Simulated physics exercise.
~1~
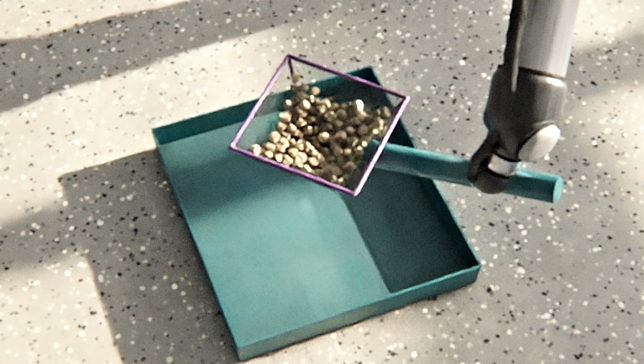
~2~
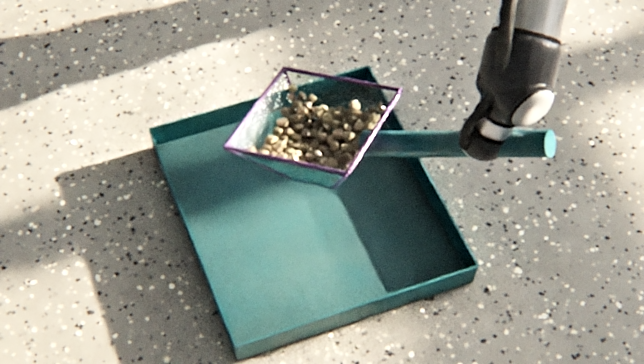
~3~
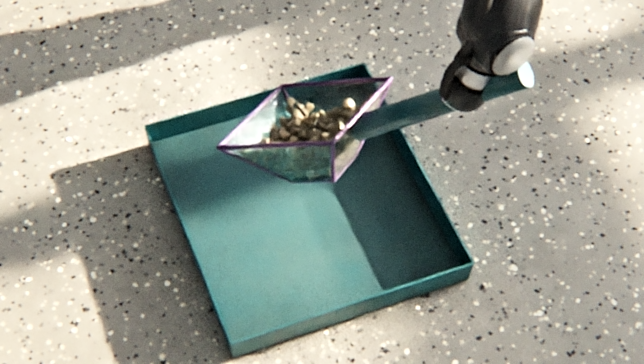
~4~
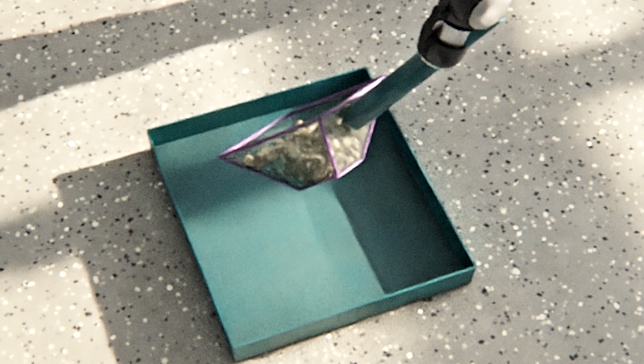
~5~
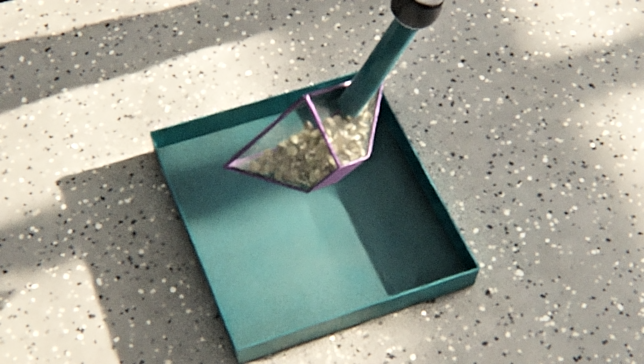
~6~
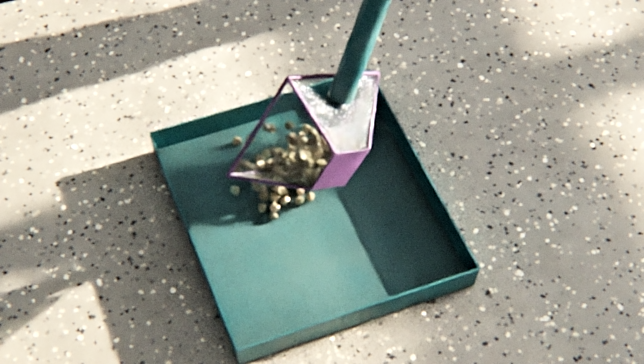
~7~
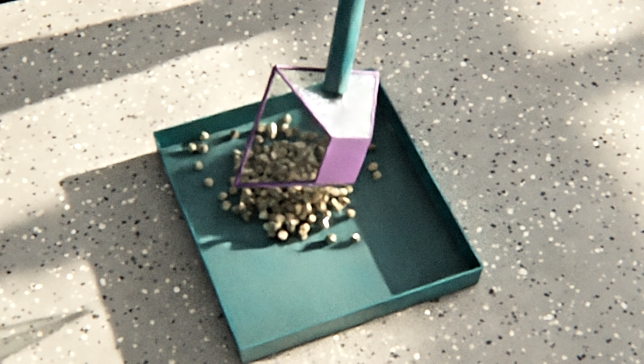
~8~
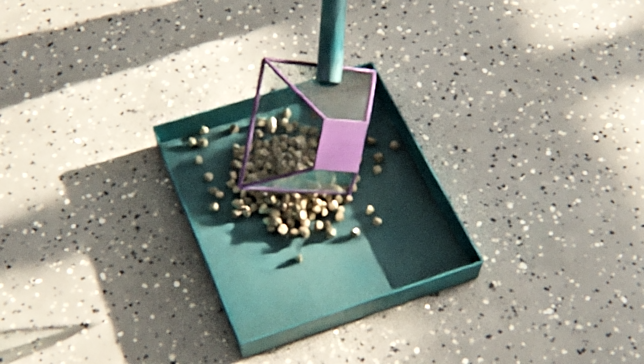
A clear scoop with purple edges, full of small tan pellets, was tipped steadily by a robotic arm over a teal tray until the pellets tumbled out, leaving them scattered in a loose pile beneath the upturned scoop.
